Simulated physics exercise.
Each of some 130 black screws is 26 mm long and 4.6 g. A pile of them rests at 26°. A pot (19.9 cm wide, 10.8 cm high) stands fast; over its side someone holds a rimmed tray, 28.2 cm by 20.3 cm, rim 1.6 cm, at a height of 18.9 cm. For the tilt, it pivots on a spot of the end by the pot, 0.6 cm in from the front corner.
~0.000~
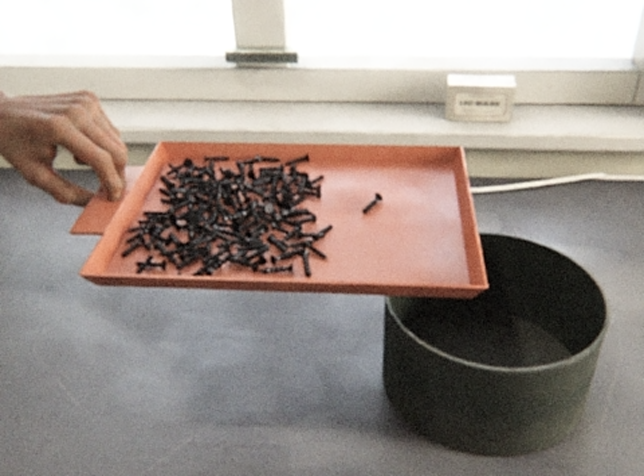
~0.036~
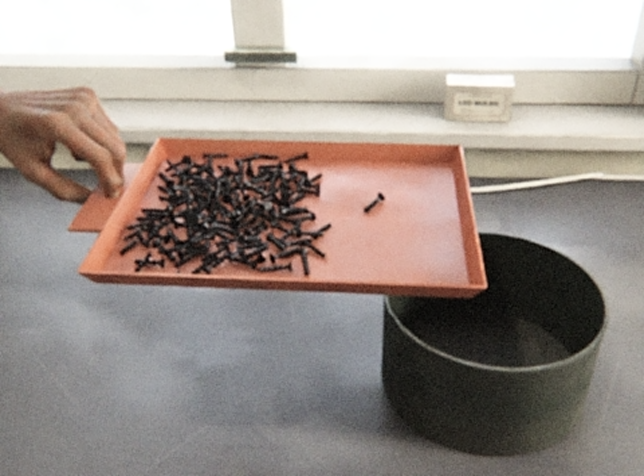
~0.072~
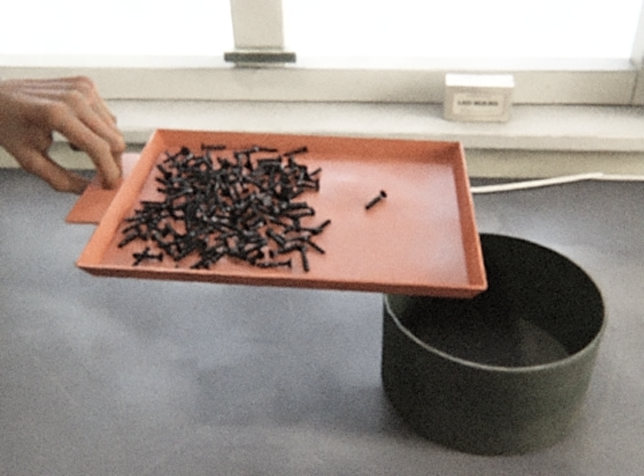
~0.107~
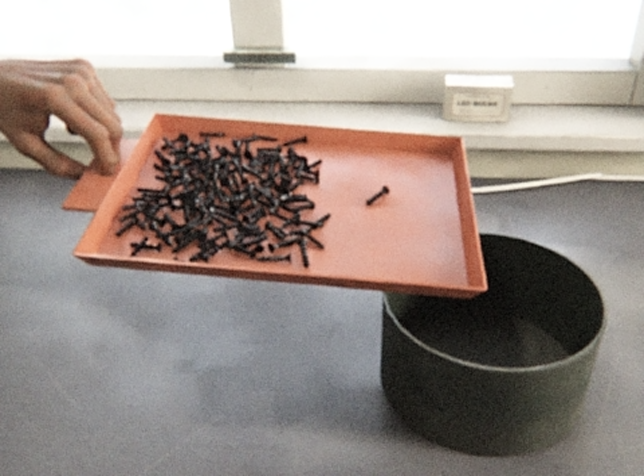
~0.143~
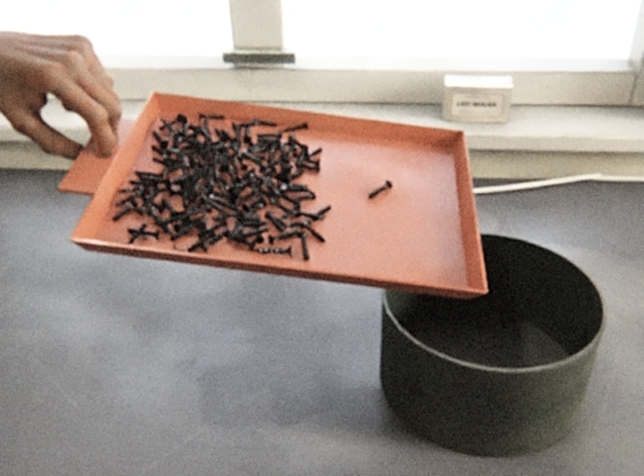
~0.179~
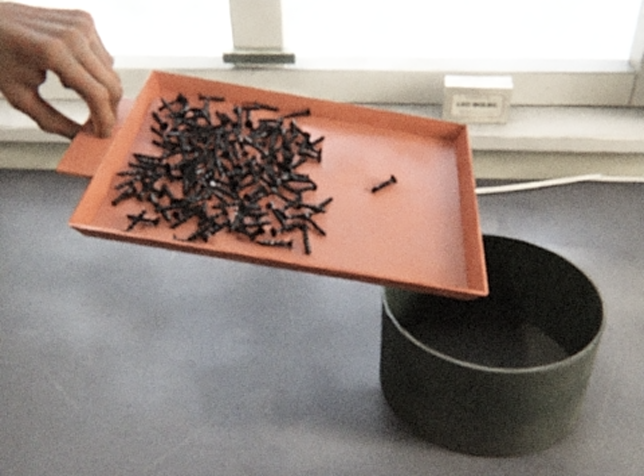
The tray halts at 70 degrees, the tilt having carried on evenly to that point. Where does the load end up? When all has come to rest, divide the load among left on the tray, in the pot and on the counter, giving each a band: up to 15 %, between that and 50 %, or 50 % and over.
Tray: Up to 15 %; pot: Up to 15 %; counter: 50 % and over.
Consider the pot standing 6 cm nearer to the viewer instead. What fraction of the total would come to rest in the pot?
Then about 35 per cent.
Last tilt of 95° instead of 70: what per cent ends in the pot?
It would be near 0 per cent.
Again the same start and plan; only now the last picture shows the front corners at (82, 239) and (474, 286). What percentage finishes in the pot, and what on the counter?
Pot 0; counter 100.
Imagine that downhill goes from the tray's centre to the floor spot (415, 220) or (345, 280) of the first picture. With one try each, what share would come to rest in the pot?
I'd put it at about 80 per cent for the first tilt and about 0 per cent for the second.
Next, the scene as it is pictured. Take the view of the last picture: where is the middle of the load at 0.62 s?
Estimated centre of load: Around (421, 214).
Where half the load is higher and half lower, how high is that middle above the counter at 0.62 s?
The halfway mark is near 26 cm.
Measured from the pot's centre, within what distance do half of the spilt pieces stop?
22 cm.
Then, at 0.44 s, tilt 41 degrees; the tray holds 100 %, the pot 0 %.
After 0.62 s, tilt 60 degrees; the tray holds 95 %, the pot 0 %.
After 0.92 s, tilt 70 degrees; the tray holds 0 %, the pot 0 %.
By 2.0 s all is still; tray 0 %, pot 0 %, counter 100 %.
